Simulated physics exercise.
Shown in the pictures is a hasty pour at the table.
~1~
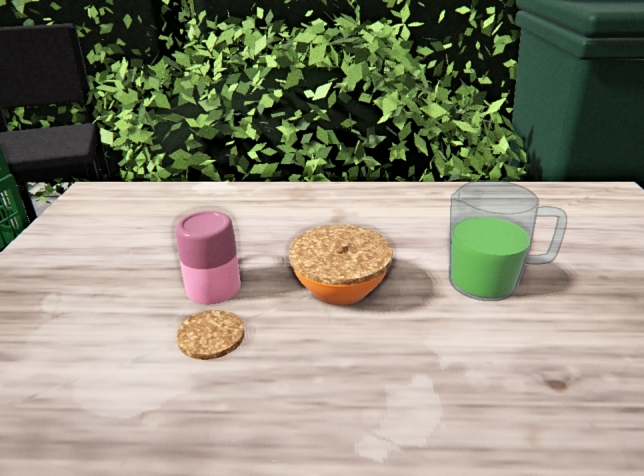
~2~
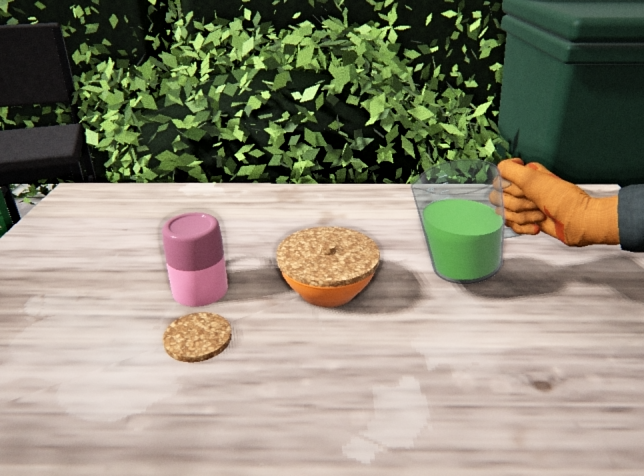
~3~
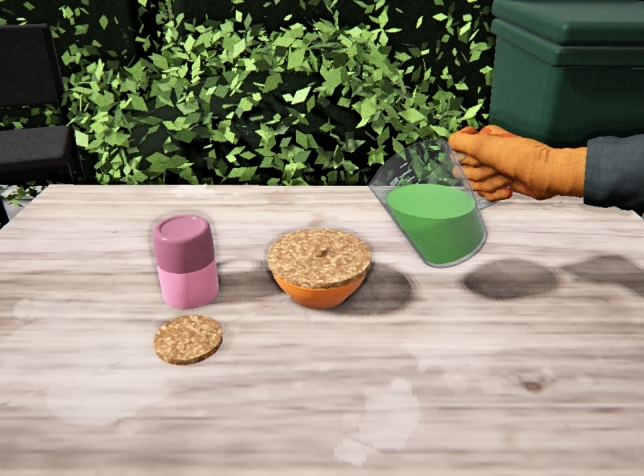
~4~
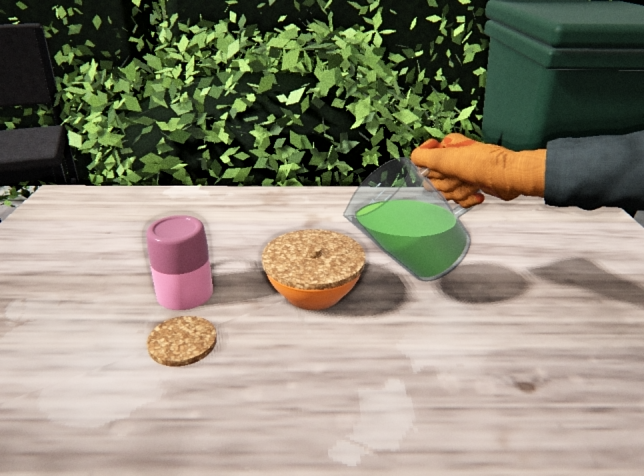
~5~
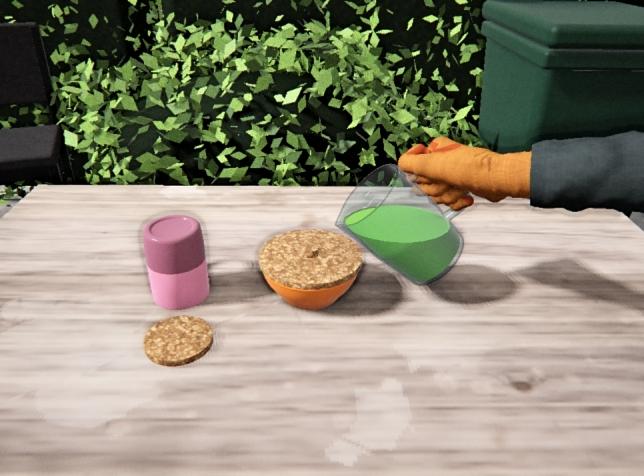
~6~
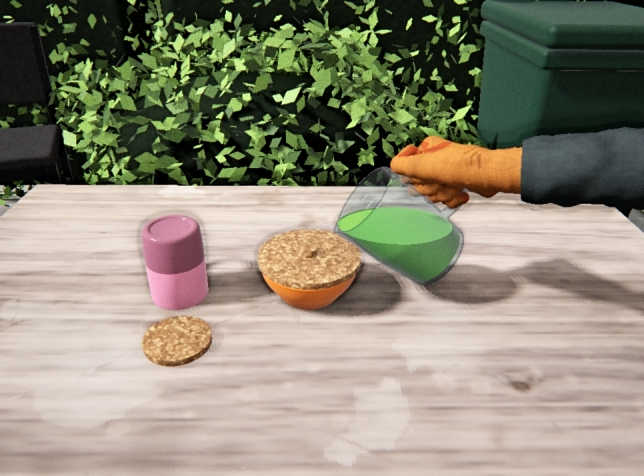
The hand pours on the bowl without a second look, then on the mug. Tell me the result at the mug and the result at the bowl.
My prediction: The mug repels it; the bowl repels it.
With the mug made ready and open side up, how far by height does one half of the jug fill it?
Estimated level: 65 % of height.
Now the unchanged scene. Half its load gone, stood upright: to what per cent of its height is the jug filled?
Close to 30 percent.
Soon after, it hits the lid of the bowl and runs off.
Later, it runs off the upturned base of the mug.
In the end, the bowl is empty, in a puddle; the mug is empty, in a puddle.
